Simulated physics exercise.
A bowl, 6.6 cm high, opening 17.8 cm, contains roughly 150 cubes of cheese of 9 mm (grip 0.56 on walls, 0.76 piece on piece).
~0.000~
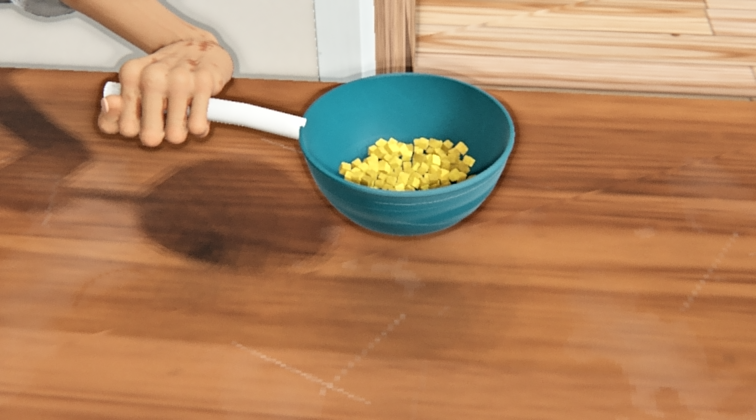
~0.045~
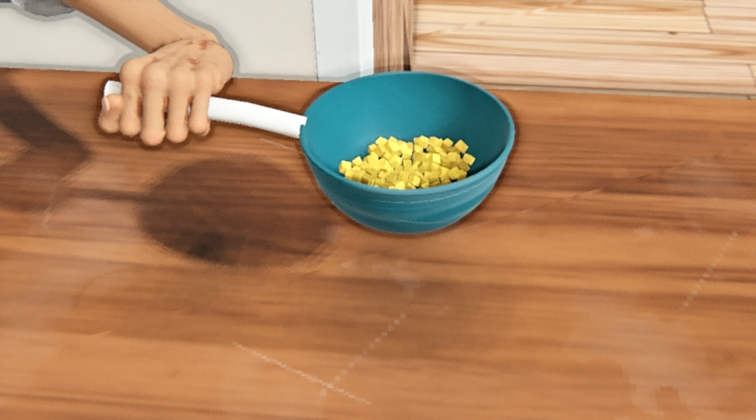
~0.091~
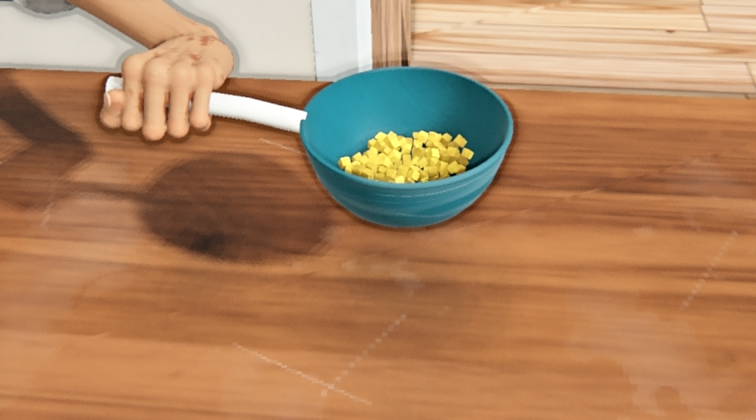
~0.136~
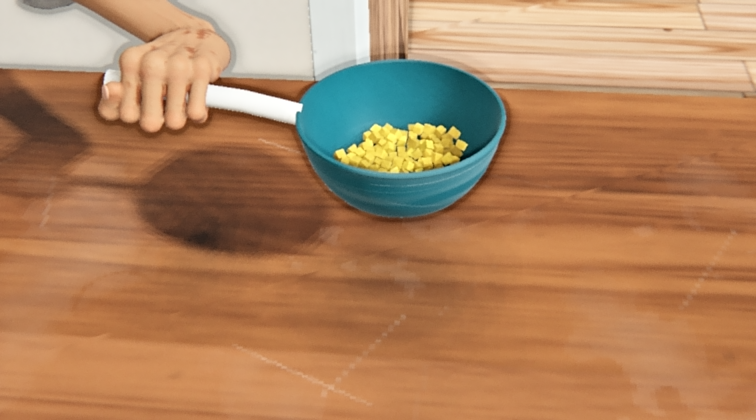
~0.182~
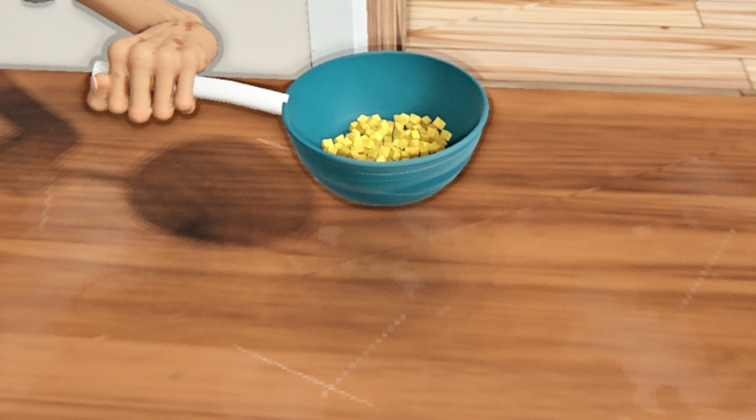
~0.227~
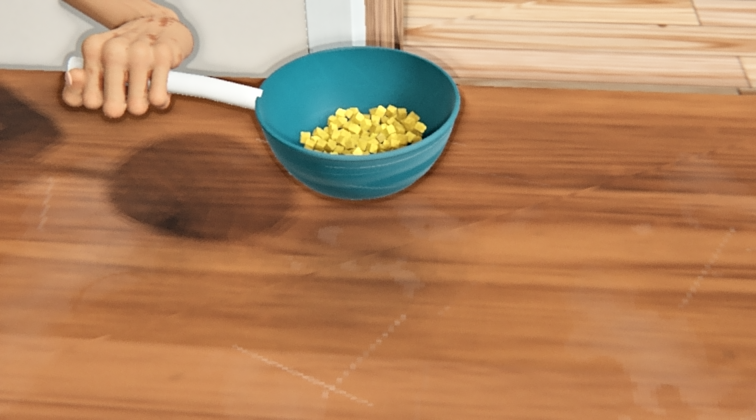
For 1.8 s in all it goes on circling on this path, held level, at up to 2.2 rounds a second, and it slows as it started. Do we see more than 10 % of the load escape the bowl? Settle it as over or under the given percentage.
Ten percent at most.
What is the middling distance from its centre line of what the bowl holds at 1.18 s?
It works out to roughly 5.5 centimetres.
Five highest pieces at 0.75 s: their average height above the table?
Around 18 cm above the table.
Then, at 0.75 s, bowl 100 %; middle of the pieces not yet landed near (350, 142).
Then, at 1.18 s, bowl 100 %; middle of the pieces not yet landed near (371, 142).
Then, at 1.59 s, bowl 100 %; middle of the pieces not yet landed near (400, 152).
Then, at 1.97 s, bowl 100 %; middle of the pieces not yet landed near (301, 167).
At rest (2.6 s), bowl 100 %.
